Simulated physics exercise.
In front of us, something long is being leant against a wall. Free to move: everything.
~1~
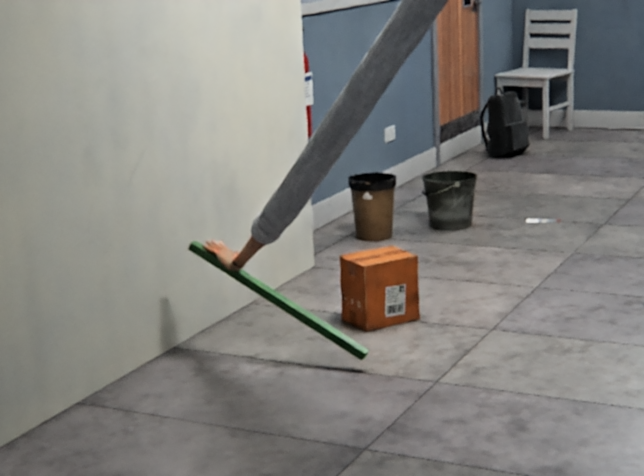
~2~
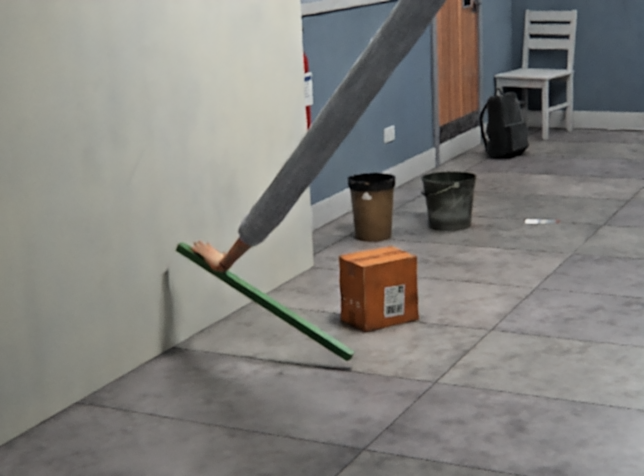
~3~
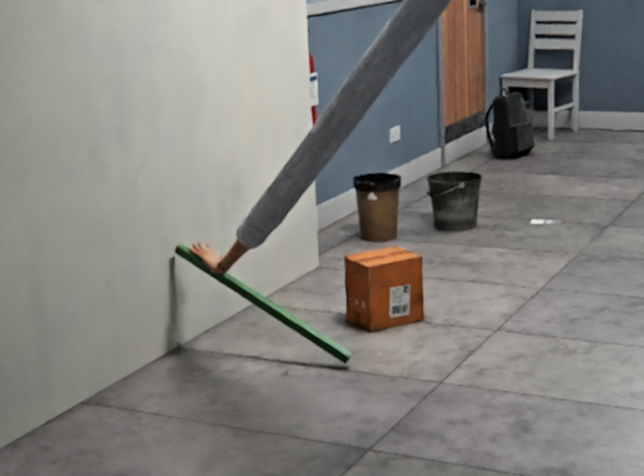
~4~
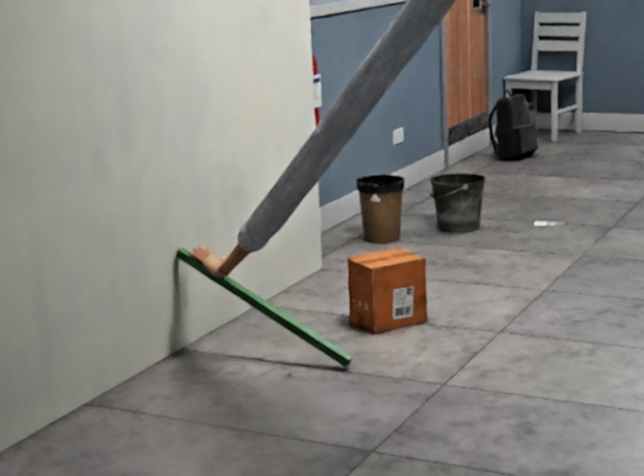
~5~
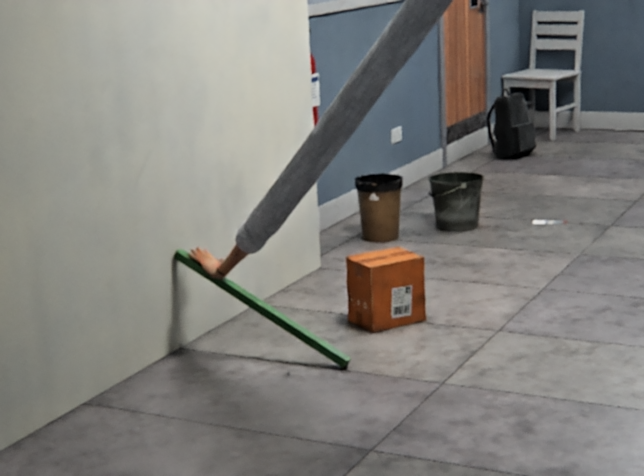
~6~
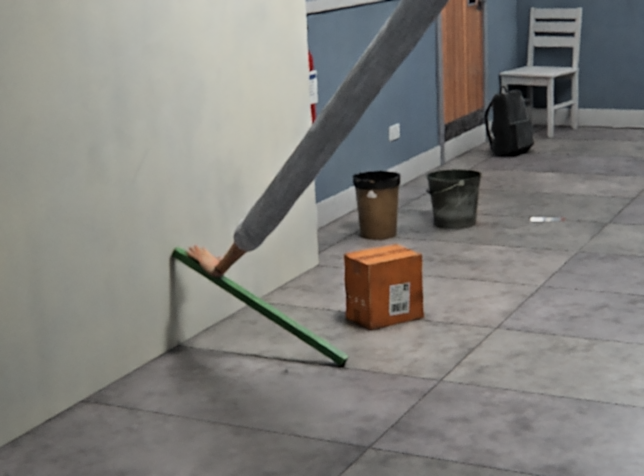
A hand lowers a long green pole slightly and leans it against the pale wall.
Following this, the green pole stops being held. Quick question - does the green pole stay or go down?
So it just slumps.
Then, 0.20 s past the last view, green pole 6° lower than it was left near (262, 315).
Then, 0.30 s past the last view, green pole 19° lower than it was left near (269, 338).
Then, 0.40 s past the last view, green pole 28° lower than it was left near (272, 349).
Finally, moved from the start, green pole; orange box still in place. Final places as the last picture's camera would see them, green pole near (272, 351). The pole gives way.
